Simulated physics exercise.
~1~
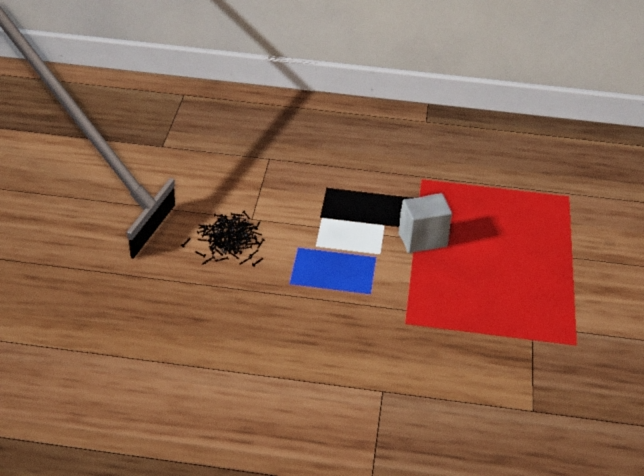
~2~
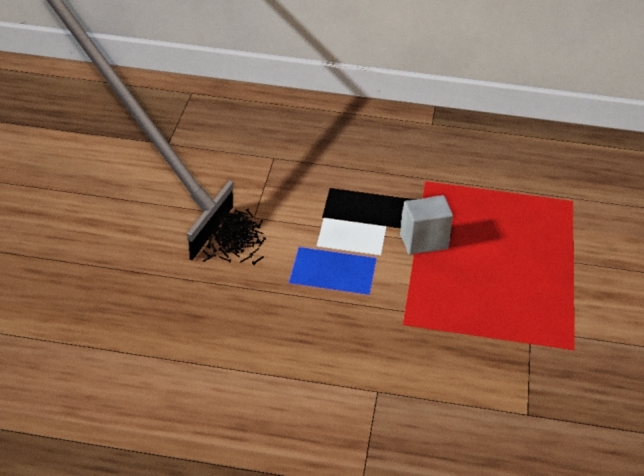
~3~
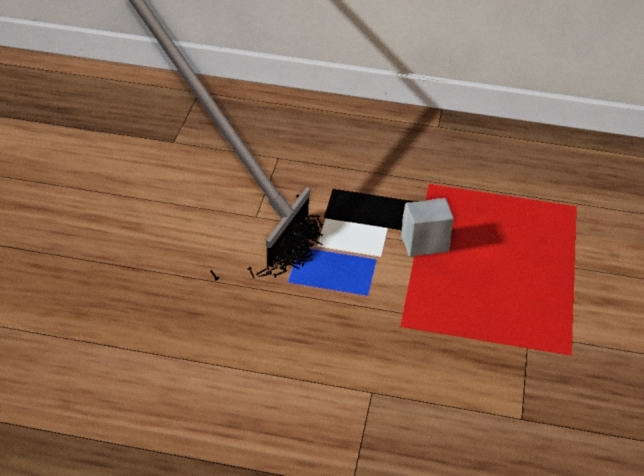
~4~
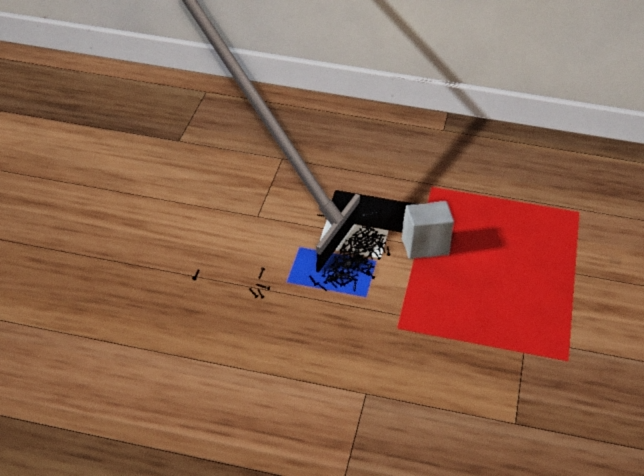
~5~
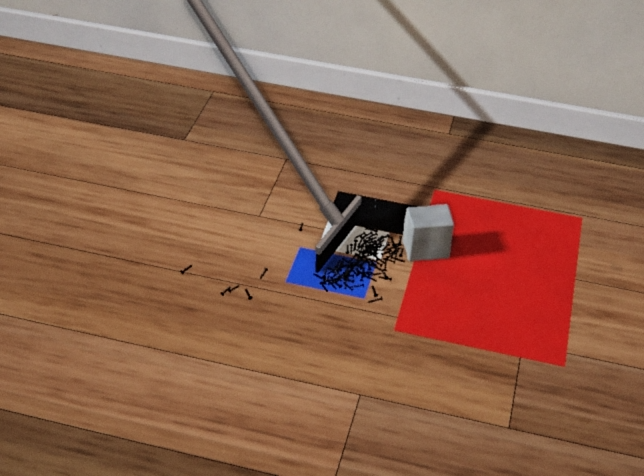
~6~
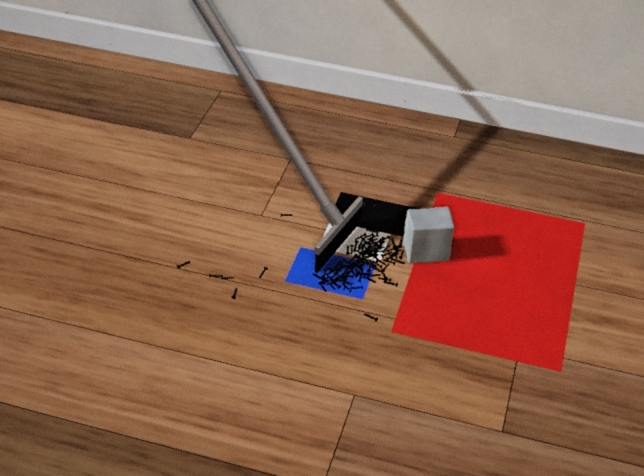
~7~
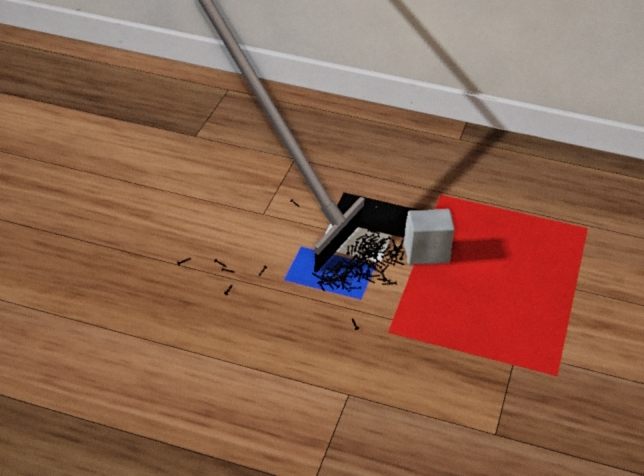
A large red sheet lies on a wooden floor near a pale wall, seen from above at an angle, with a grey block at its left edge and smaller black, white and blue sheets beside it. A long-handled squeegee stands at the left, next to a pile of small black screws. The squeegee slides right into the pile and pushes it onto the smaller sheets, leaving a few screws behind. It stops short of the block while several screws scatter on the bare wood. Most end clustered over the blue and white sheets, with the red one clear.
